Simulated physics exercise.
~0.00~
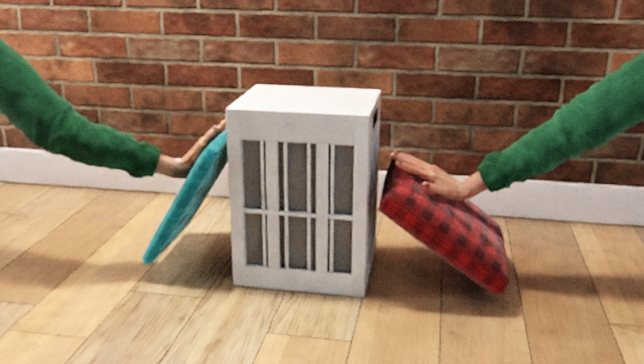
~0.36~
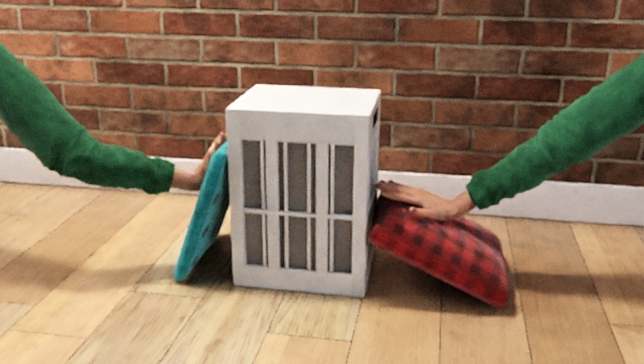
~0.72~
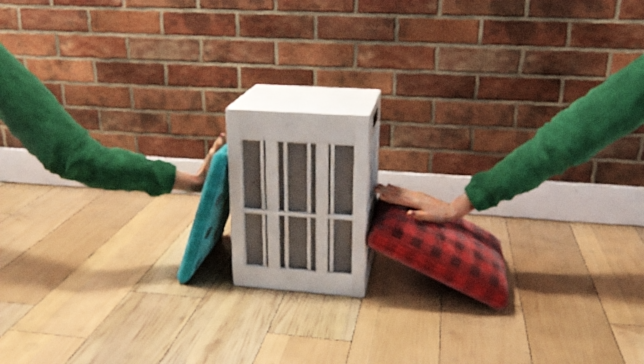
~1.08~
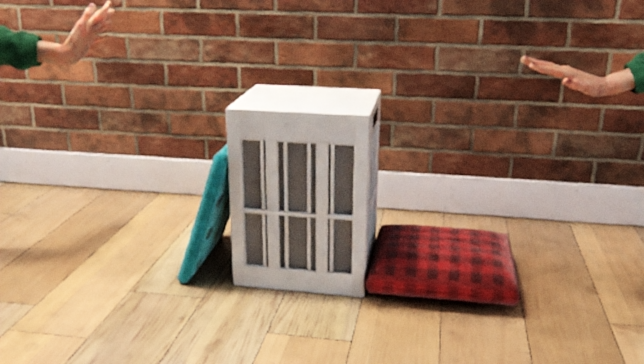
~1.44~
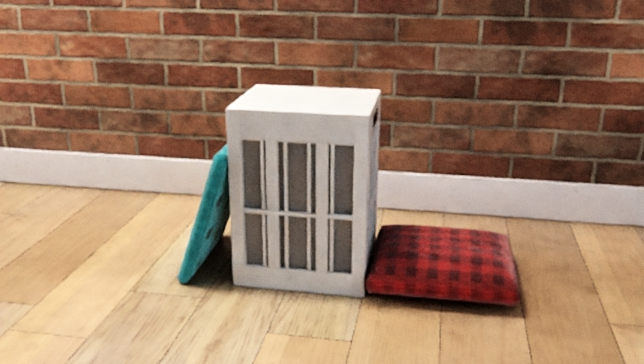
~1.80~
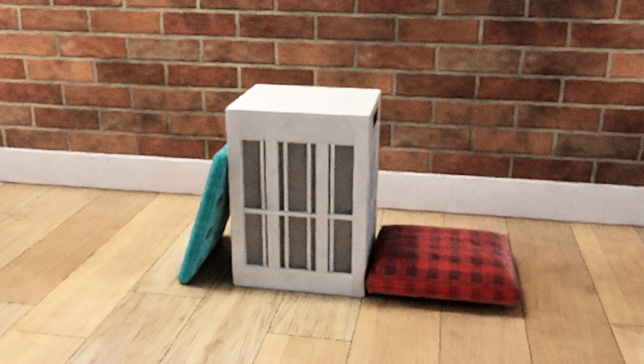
A red cushion slips flat beside a white crate while a turquoise pad stays leaning.
